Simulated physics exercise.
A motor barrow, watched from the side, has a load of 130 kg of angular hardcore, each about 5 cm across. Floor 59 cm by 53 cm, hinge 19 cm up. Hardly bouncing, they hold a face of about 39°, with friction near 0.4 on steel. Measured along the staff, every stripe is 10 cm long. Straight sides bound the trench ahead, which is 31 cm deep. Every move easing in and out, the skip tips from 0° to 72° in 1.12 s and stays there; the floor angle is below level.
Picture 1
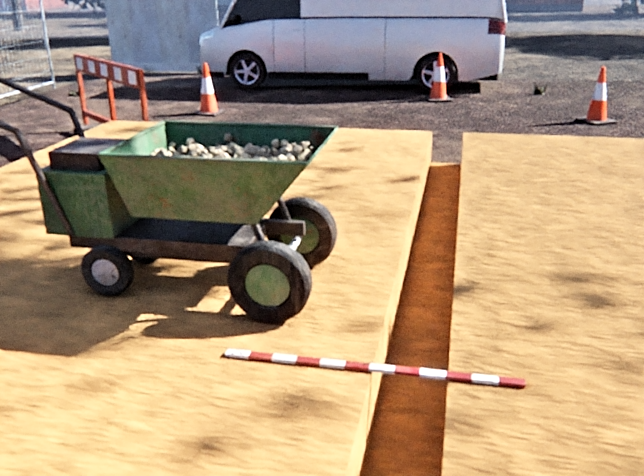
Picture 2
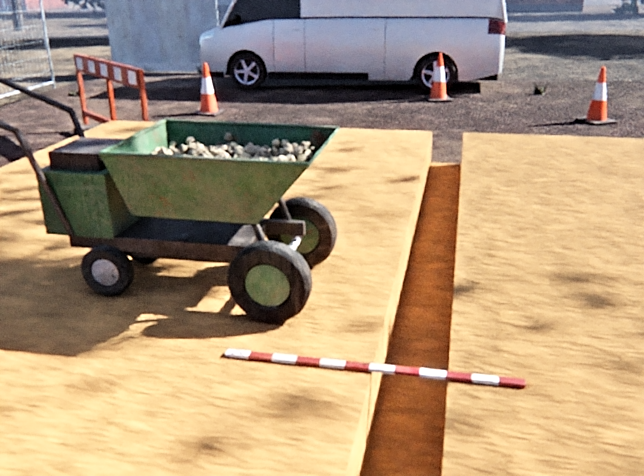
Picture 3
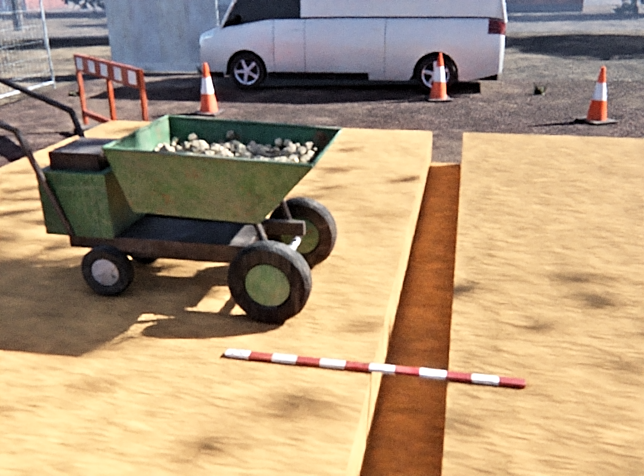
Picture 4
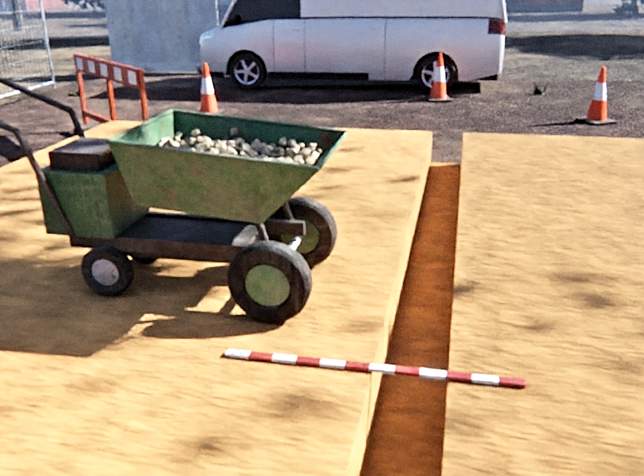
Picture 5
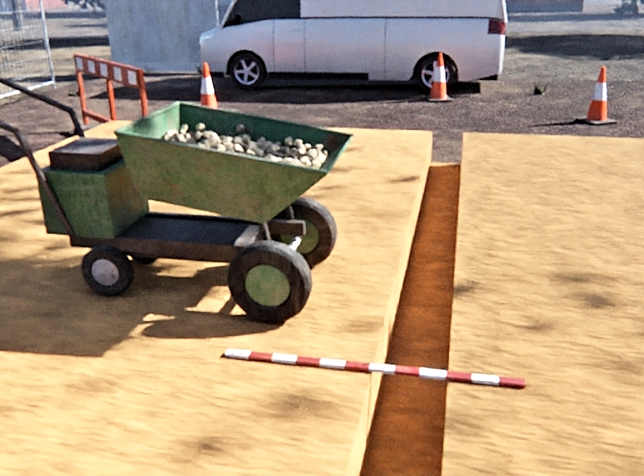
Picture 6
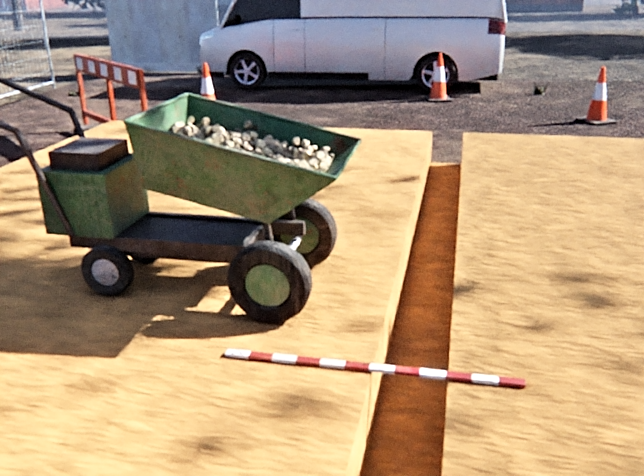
A green skip loaded with pale stones tilts on a small wheeled barrow, seen from the side and slightly above on sandy ground at a work site. The barrow stands at left beside a straight reddish-brown trench crossed by a red-and-white staff, with a white van, orange cones and an orange barrier behind. Barely moving at first, the skip's left end then rises steadily while its right lip shifts rightward, the wheels and camera staying still.
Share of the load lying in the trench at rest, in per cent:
75 per cent.
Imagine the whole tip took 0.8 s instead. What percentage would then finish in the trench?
Close to 65 per cent then.
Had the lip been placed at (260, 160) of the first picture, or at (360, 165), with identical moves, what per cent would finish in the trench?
I'd say some 95 per cent and some 5 per cent.
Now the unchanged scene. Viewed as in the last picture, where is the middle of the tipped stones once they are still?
(433, 334).
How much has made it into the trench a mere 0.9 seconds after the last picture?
By that moment, roughly 20 per cent of the load.
Then, 0.5 s after the last picture the floor is at 61°, 100 % in the skip; the foremost stones are at (400, 236).
Then, 0.9 s after the last picture the floor is at 72°, 72 % in the skip, 22 % in the trench, 6 % past the trench; the foremost stones are at (484, 309).
Then, 1.3 s after the last picture the floor is at 72°, 31 % in the skip, 44 % in the trench, 25 % past the trench; the foremost stones are at (573, 297).
Then, 3.2 s after the last picture the floor is at 72°, 0 % in the skip, 75 % in the trench, 25 % past the trench; the foremost stones are at (607, 301).
